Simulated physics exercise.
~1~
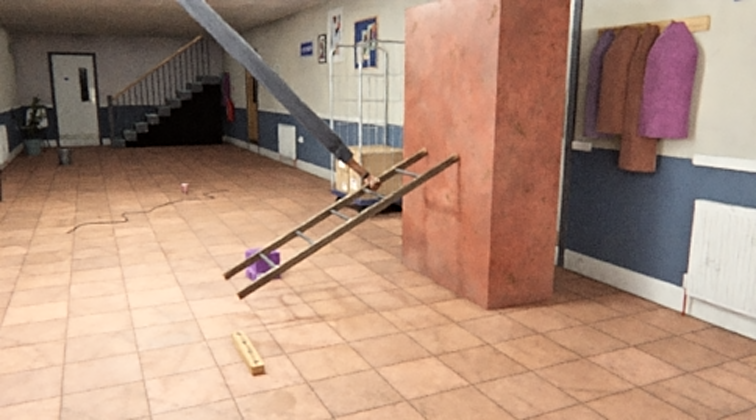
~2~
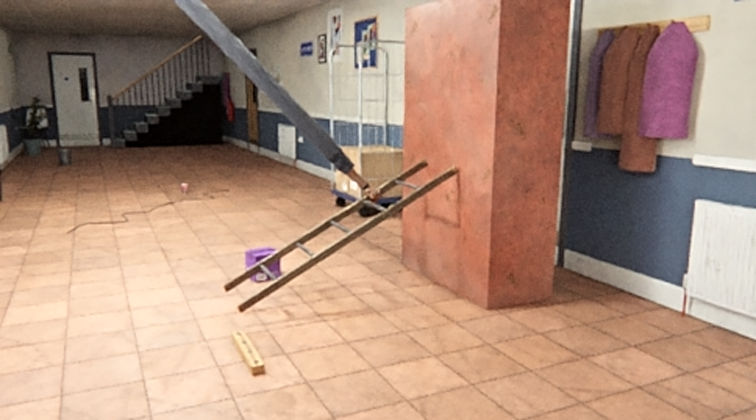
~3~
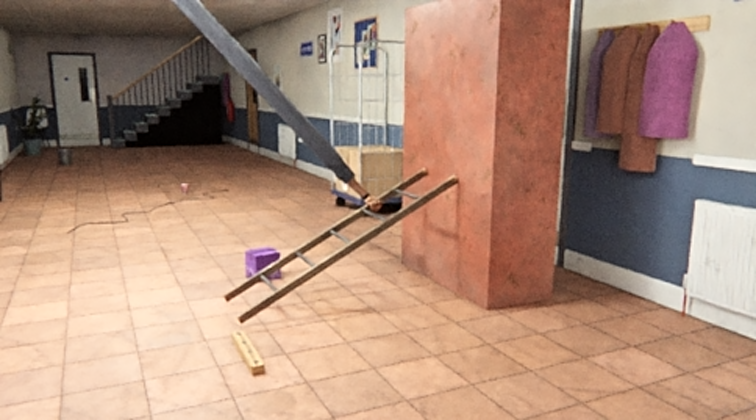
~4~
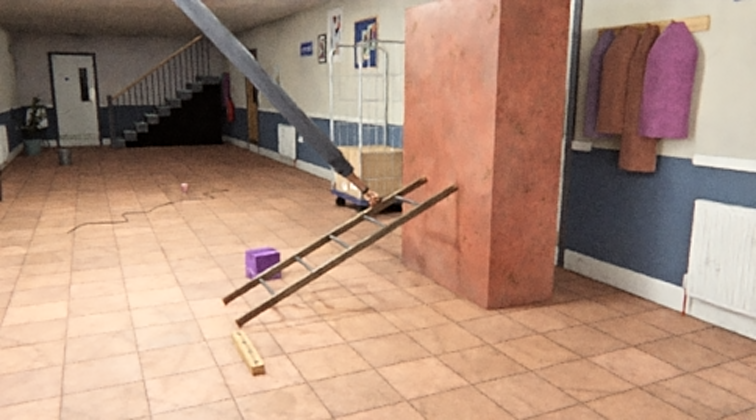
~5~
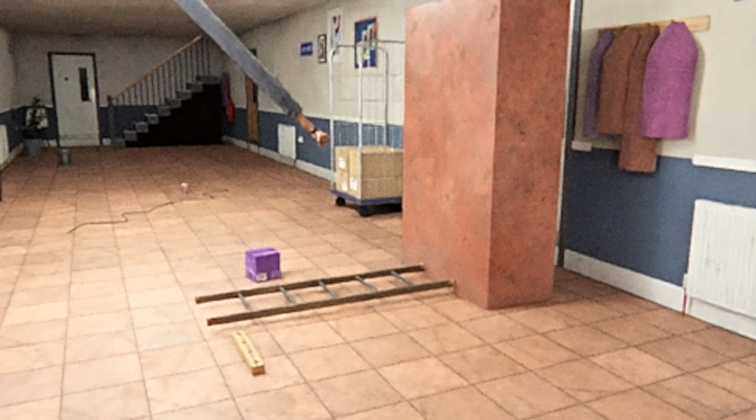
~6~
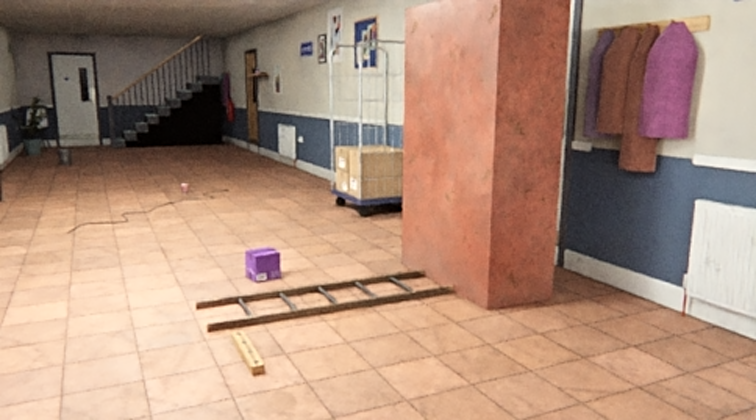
The black gate, a ladder-like frame leaning on a reddish pillar in a tiled hallway, sank a little as a hand held it, then slid down flat once the hand let go and withdrew, while the purple parcel and batten stayed still.
